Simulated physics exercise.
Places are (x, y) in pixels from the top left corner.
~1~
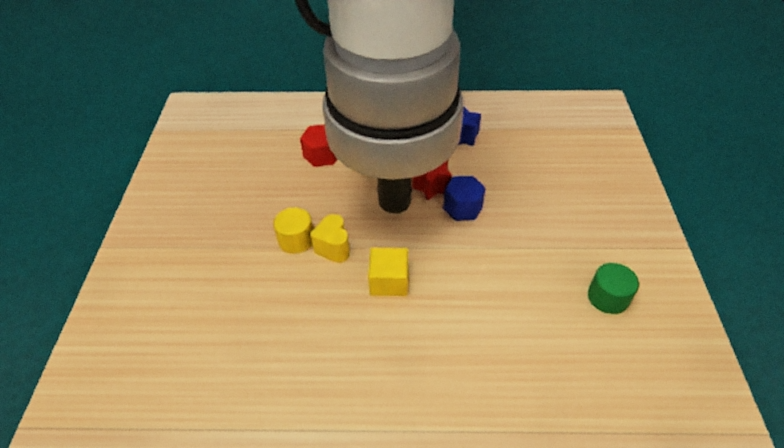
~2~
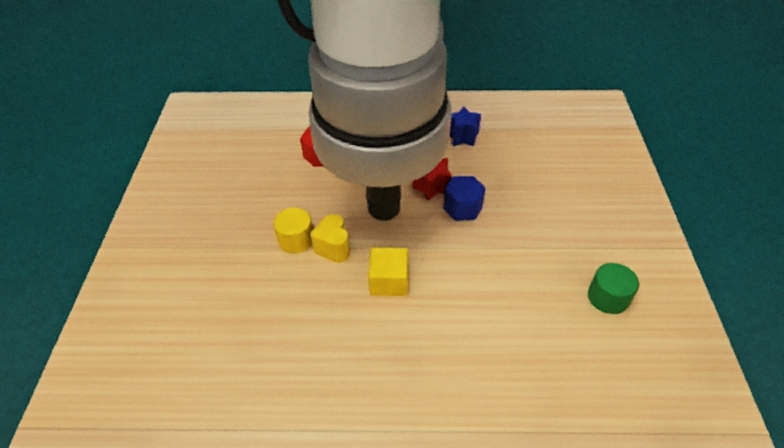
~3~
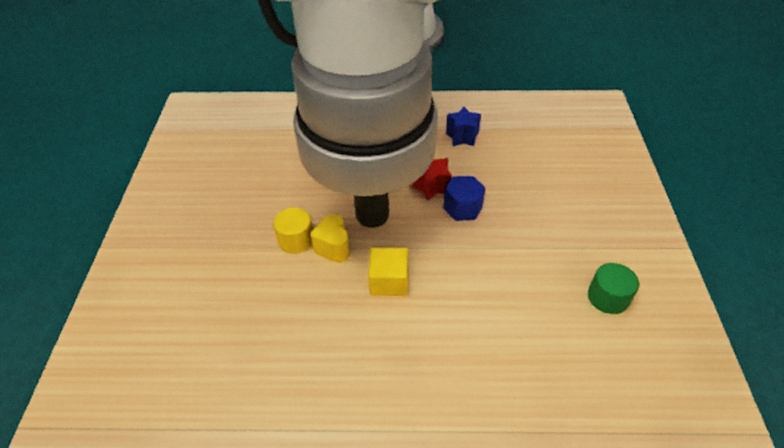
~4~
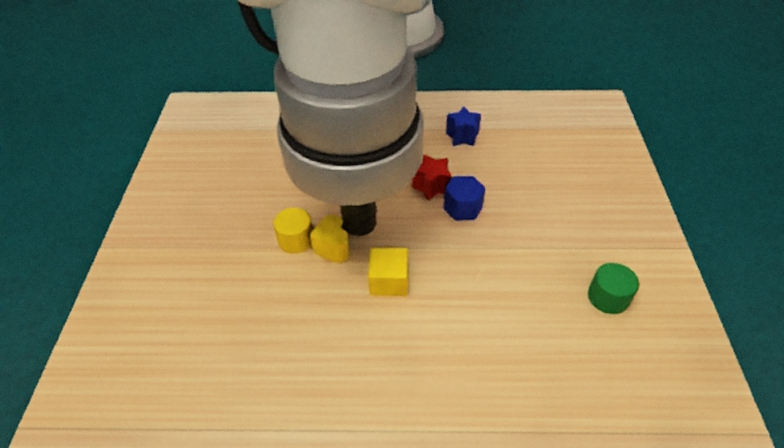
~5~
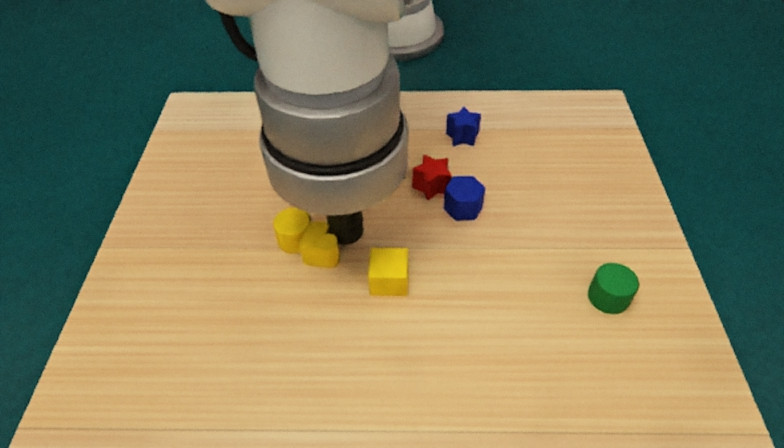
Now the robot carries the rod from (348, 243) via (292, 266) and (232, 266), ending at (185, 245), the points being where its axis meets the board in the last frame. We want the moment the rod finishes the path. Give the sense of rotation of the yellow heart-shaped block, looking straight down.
Short answer: Counterclockwise.
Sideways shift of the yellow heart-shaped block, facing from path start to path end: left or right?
The yellow heart-shaped block goes left.
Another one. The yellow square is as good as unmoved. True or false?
It is true.
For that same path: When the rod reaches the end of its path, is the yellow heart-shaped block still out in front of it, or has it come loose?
Slipped loose.
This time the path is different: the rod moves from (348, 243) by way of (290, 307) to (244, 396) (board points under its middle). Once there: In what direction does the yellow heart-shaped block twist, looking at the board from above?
Rotates clockwise.
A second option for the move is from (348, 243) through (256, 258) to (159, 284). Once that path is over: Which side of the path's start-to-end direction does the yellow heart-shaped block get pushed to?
So, looking from the first point of the path to the last, the yellow heart-shaped block moves leftwards.
What follows on the original path. One third of the way, rod at (289, 256); yellow round block at (281, 220); yellow heart-shaped block at (258, 261).
Two thirds of the way, rod at (227, 256); yellow round block at (281, 220); yellow heart-shaped block at (213, 273), turned 50° anticlockwise.
At the end, rod at (180, 234); yellow round block at (281, 220); yellow heart-shaped block at (213, 273), turned 50° anticlockwise; yellow square not moved.
